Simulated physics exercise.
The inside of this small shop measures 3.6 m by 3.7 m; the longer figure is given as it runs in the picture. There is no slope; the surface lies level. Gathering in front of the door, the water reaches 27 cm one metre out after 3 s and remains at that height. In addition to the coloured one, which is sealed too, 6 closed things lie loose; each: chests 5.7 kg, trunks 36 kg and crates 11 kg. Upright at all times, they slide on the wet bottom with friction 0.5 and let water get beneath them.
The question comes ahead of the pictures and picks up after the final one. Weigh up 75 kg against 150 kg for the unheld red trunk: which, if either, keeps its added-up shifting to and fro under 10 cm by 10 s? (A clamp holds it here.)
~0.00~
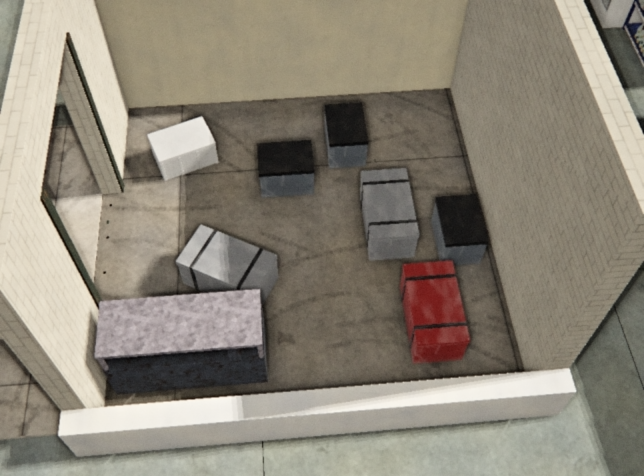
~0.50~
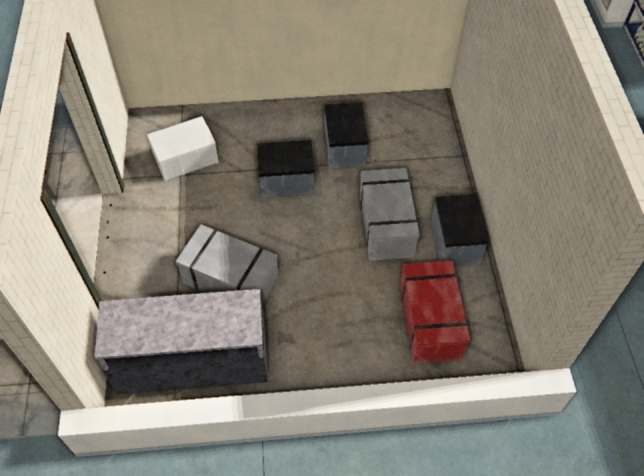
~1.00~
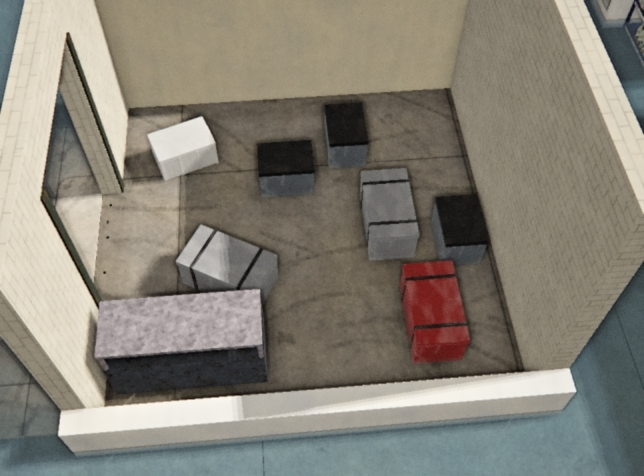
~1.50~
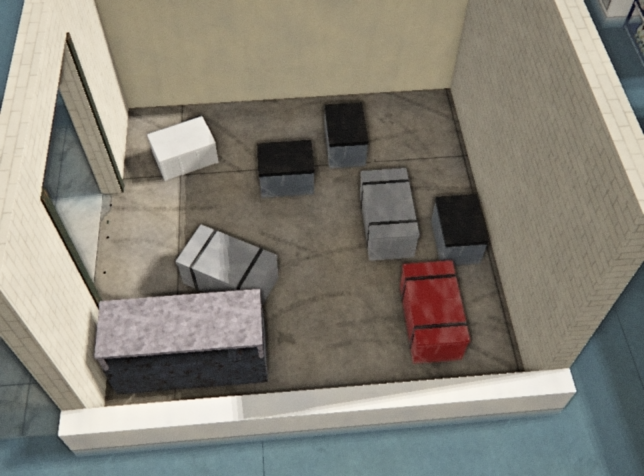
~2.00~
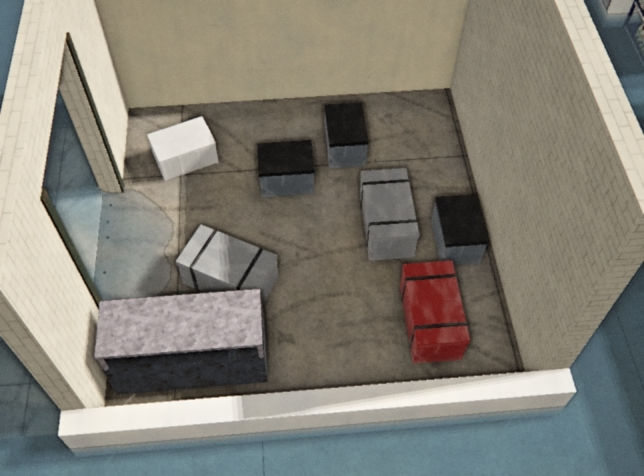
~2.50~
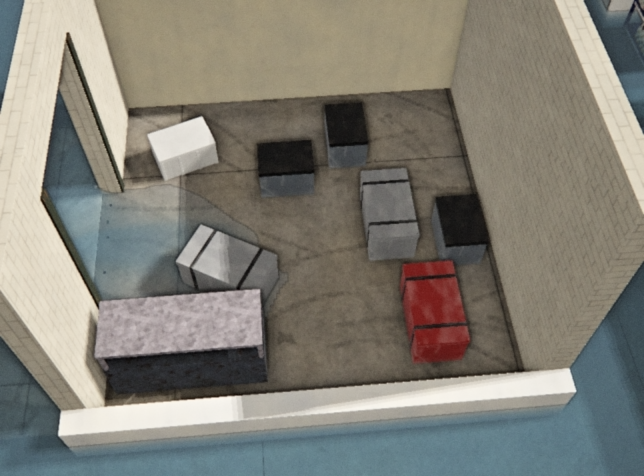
Only the heavier mass suffices.
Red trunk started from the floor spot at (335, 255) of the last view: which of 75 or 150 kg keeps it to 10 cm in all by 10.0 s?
So heavier weight required.
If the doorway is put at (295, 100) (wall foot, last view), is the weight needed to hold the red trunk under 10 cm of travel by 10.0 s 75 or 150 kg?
Under that setup, the heavy option is needed.
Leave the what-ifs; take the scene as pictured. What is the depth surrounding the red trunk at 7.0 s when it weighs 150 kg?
Close to 15 cm deep.
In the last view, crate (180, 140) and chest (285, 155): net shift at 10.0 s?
Shifts: 40 cm / 120 cm.
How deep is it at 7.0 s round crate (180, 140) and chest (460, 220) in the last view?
Roughly 3 and 19 cm.
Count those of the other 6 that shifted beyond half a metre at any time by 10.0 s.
That makes 4.
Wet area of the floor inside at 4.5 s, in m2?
Somewhere about 9.0 m2, give or take.
After 3.5 s the red trunk would be 0 cm from its start with 75 kg and 0 cm from its start with 150 kg; 0 cm of water round it then.
After 4.5 s the red trunk would be 0 cm from its start with 75 kg and 0 cm from its start with 150 kg; 3 cm of water round it then.
After 7.0 s the red trunk would be 1 cm from its start with 75 kg and 0 cm from its start with 150 kg; 15 cm of water round it then.
After 10.0 s the red trunk would be 3 cm from its start with 75 kg and 0 cm from its start with 150 kg; 22 cm of water round it then.
